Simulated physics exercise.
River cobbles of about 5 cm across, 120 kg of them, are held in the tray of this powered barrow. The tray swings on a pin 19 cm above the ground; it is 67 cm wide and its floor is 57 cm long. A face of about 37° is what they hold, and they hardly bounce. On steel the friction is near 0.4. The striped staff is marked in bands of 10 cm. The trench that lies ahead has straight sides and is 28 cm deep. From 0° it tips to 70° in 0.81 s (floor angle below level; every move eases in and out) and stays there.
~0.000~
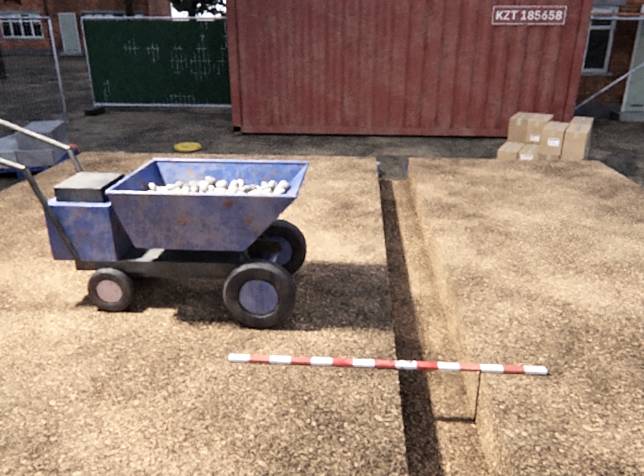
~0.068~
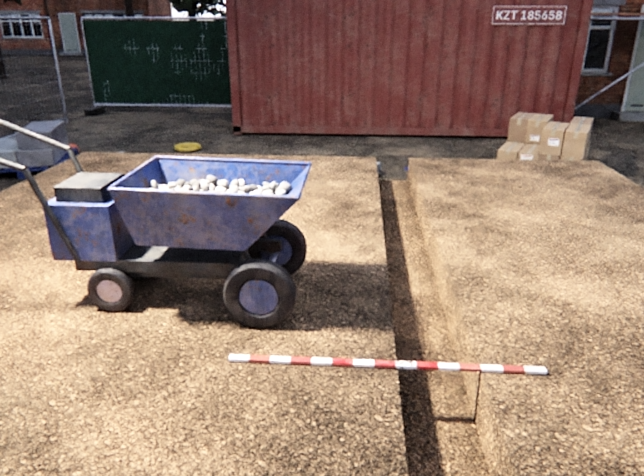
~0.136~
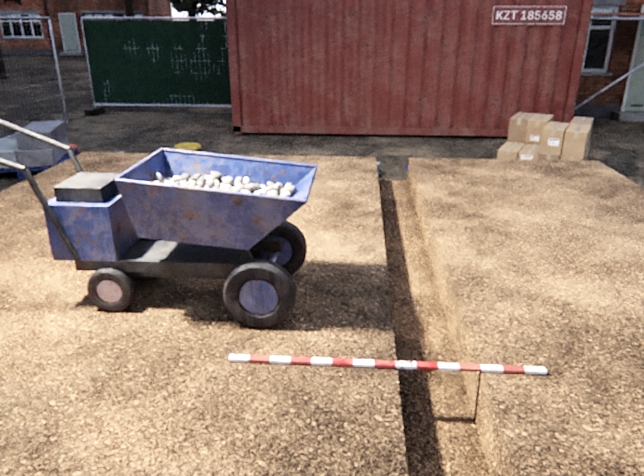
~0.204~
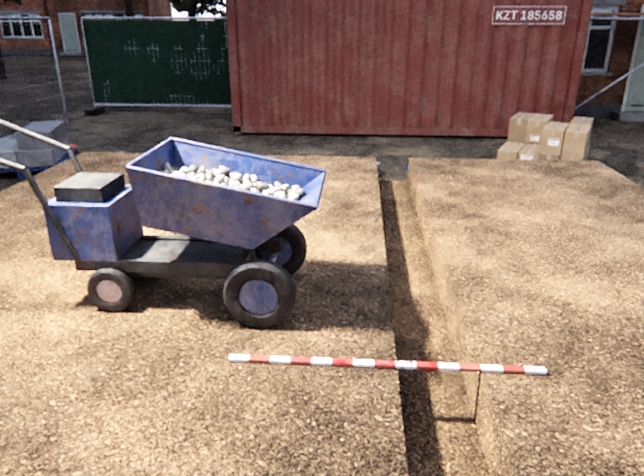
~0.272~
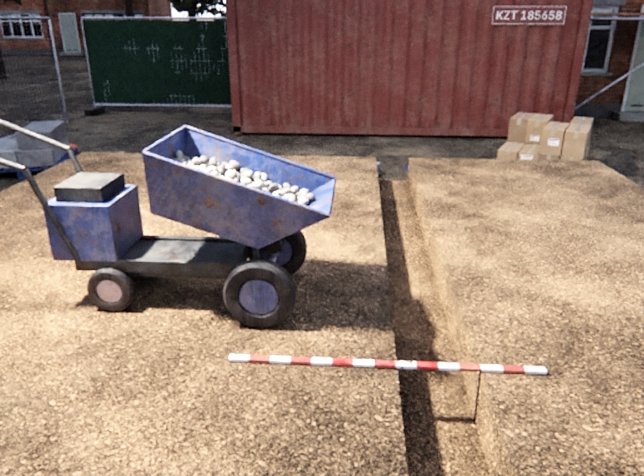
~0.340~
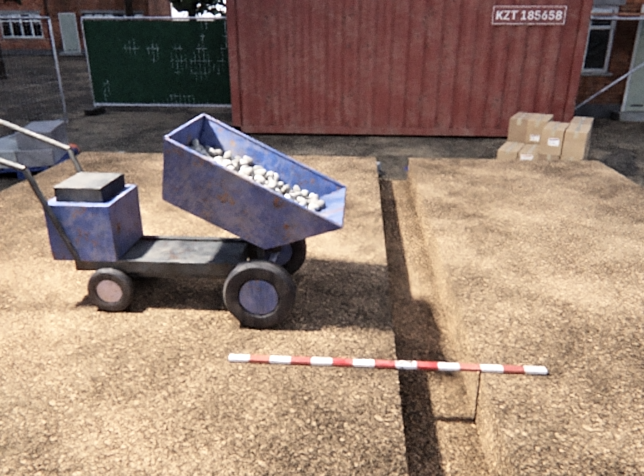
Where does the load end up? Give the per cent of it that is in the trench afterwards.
Some 98 per cent of it.
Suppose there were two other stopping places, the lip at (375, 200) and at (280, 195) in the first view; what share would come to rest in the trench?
I'd expect close to 30 per cent at the first and 80 per cent at the second.
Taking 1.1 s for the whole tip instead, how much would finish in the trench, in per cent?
With that change, it comes to around 100 per cent.
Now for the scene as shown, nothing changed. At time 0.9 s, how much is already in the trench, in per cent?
I'd put it near 20 per cent.
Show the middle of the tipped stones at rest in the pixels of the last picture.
Around (423, 333).
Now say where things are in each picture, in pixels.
The tray is at 0°, its lip at (296, 197); the top of the load is at (250, 189), in the first picture.
Lip at (299, 198), floor tilted 1°, highest stones at (214, 188); the stones move at 0.3 m/s on average, in the second picture.
The tray is at 5°, its lip at (306, 201); the top of the load is at (184, 183); the stones move at 0.6 m/s on average, in the third picture.
The tray is at 11°, its lip at (317, 207); the top of the load is at (181, 174); the stones move at 0.9 m/s on average, in the fourth picture.
Lip at (330, 216), floor tilted 18°, highest stones at (184, 163); the stones move at 1.0 m/s on average, in the fifth picture.
The tray is at 27°, its lip at (342, 227); the top of the load is at (198, 151); the stones move at 1.1 m/s on average, in the sixth picture.
After 0.6 s the floor is at 59°; 100 % in the tray; the foremost stones are at (352, 254).
After 0.9 s the floor is at 70°; 77 % in the tray, 5 % short of the trench, 18 % in the trench; the foremost stones are at (429, 317).
After 1.3 s the floor is at 70°; 21 % in the tray, 5 % short of the trench, 74 % in the trench, 1 % past the trench; the foremost stones are at (471, 320).
After 3.2 s the floor is at 70°; 0 % in the tray, 1 % short of the trench, 98 % in the trench, 1 % past the trench; the foremost stones are at (496, 314).
